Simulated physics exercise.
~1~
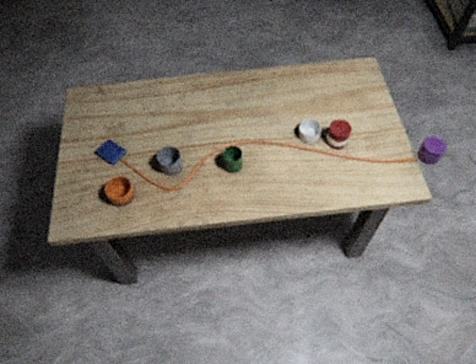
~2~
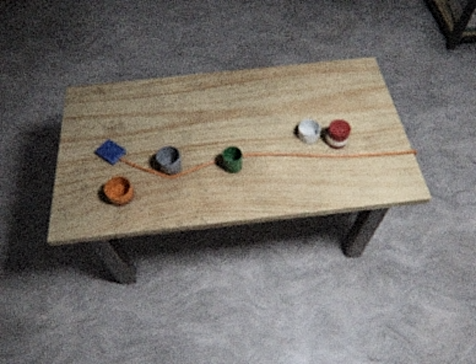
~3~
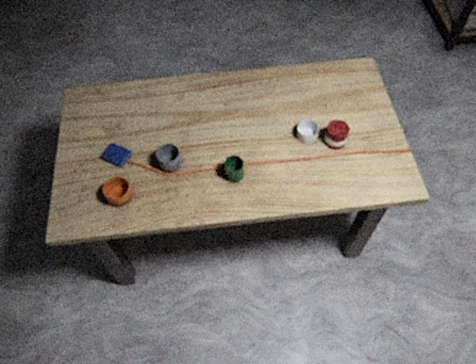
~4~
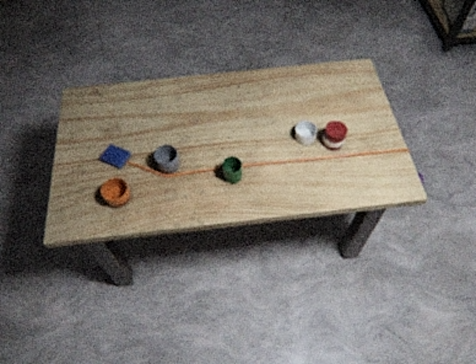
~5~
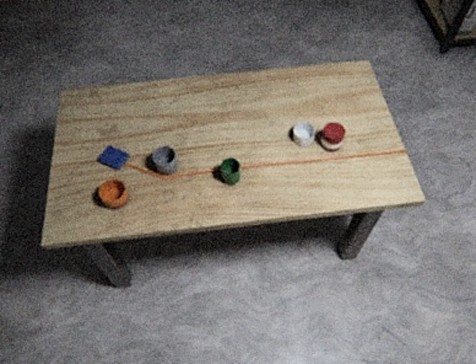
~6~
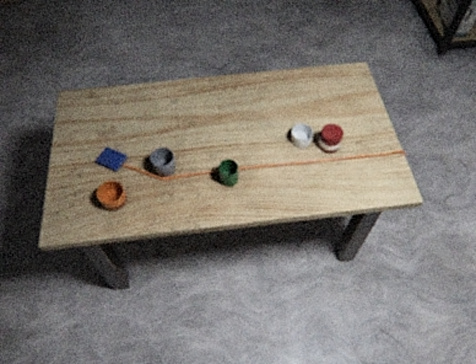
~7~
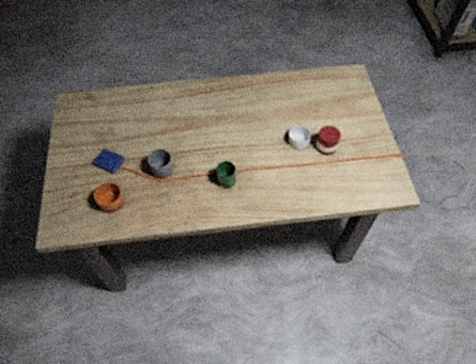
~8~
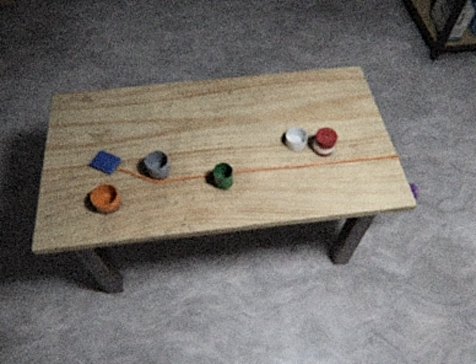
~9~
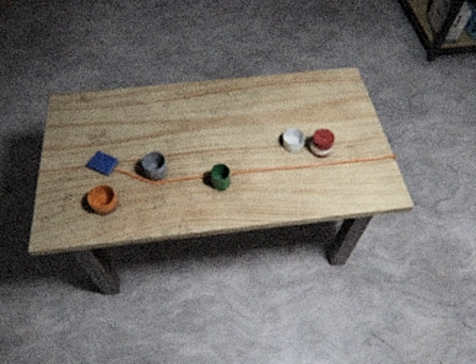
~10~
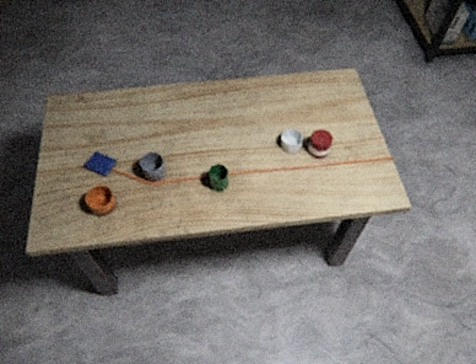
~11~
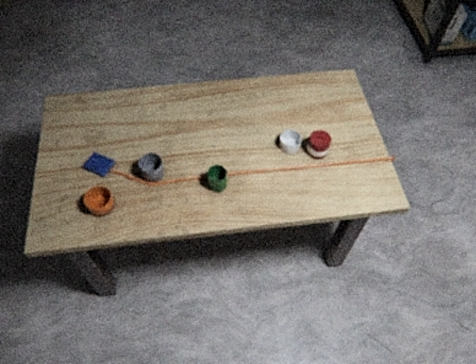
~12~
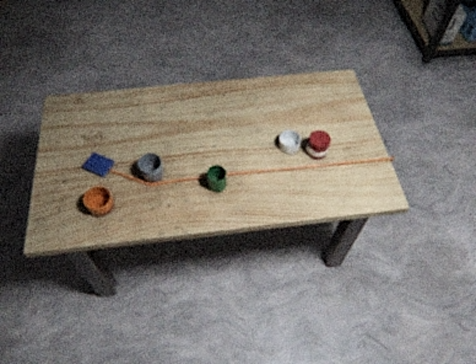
The clip opens on a wooden table holding a small flat blue object, an orange mug, and grey, green, white and red containers, while a purple object hangs off the right edge at the end of a thin orange cable. The purple object drops out of sight, and the curving cable pulls almost straight across the tabletop. The blue object and green cup shift only slightly. As the view pans gently right, a bit of purple shows briefly beyond the table's right edge, then disappears. At the end, the cable still stretches to the edge, and everything else remains on top.
